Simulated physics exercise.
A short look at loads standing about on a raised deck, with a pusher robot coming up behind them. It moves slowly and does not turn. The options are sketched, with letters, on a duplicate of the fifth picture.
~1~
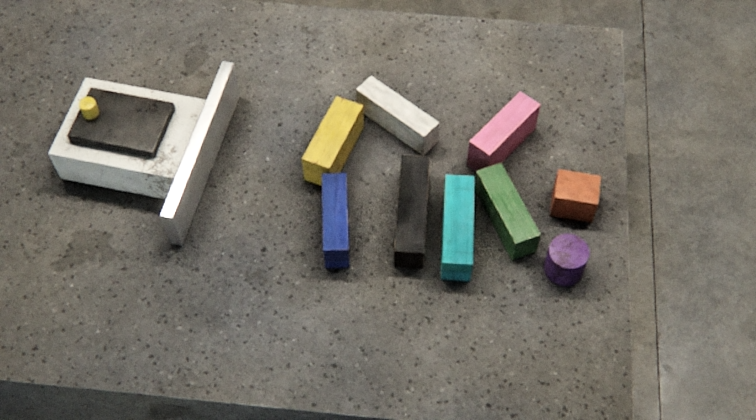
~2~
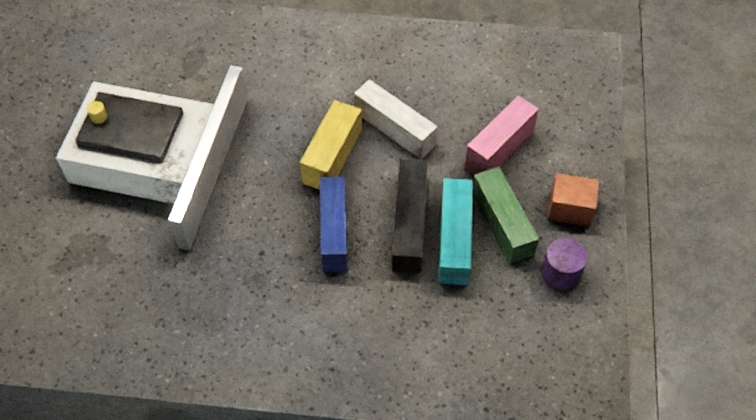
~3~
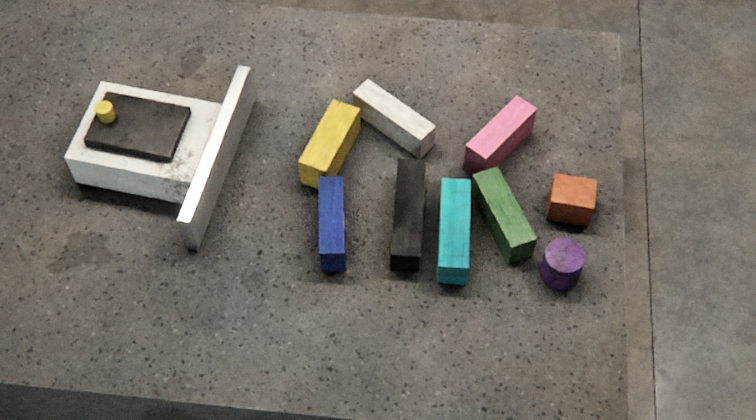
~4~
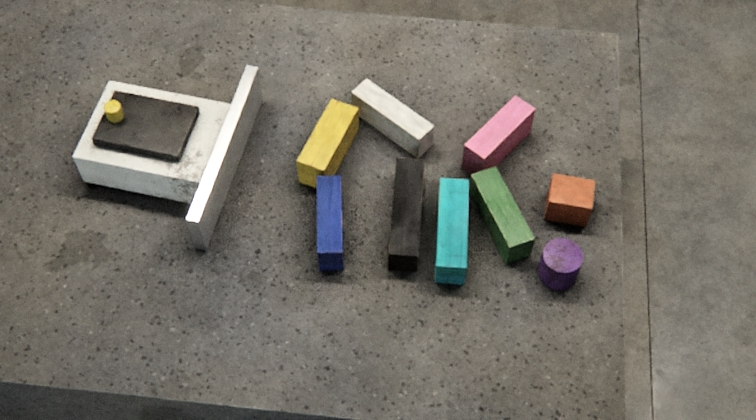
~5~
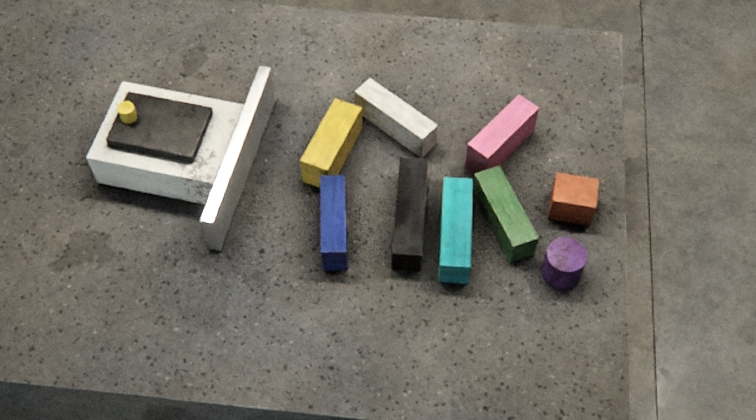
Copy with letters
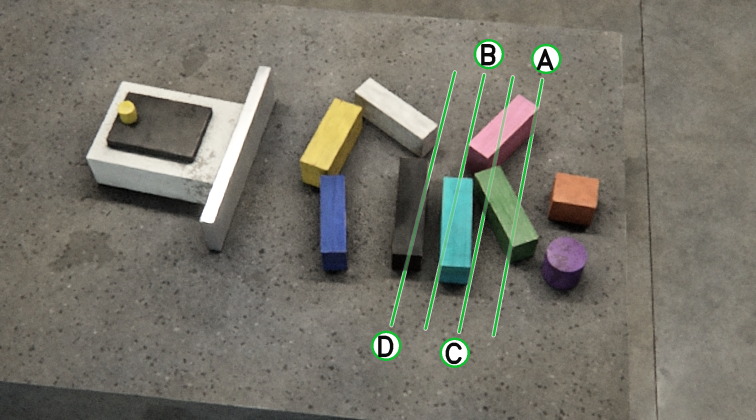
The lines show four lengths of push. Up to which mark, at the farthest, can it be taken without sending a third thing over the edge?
It should halt at A.
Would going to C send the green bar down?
No.
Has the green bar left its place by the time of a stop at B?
Yes.
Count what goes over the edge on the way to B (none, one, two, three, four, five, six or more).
In all, none.
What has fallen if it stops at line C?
The orange crate.
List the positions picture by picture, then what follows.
Orange crate (575, 196); yellow bar (334, 142); pink stick (503, 135), in the first picture.
Robot (136, 127); purple canister (564, 265), in the second picture.
Robot (145, 126); green bar (503, 214), in the third picture.
Robot (153, 126); turquoise stick (452, 231), in the fourth picture.
Robot (167, 127); orange crate (573, 199); yellow bar (332, 144); pink stick (501, 138), in the fifth picture.
On the marked copy, A at (520, 198); B at (457, 192); C at (488, 195); D at (426, 189).
Taking A. A third of the way, robot (268, 136); white bar (408, 120); blue stick (344, 224).
Two thirds of the way, robot (369, 145); orange crate (584, 203); green bar (543, 221).
When it is over, robot (446, 152); orange crate over the edge; purple canister over the edge; two fallen.
As for the rest, B is within the limit but short; C is within the limit but short; D is within the limit but short.
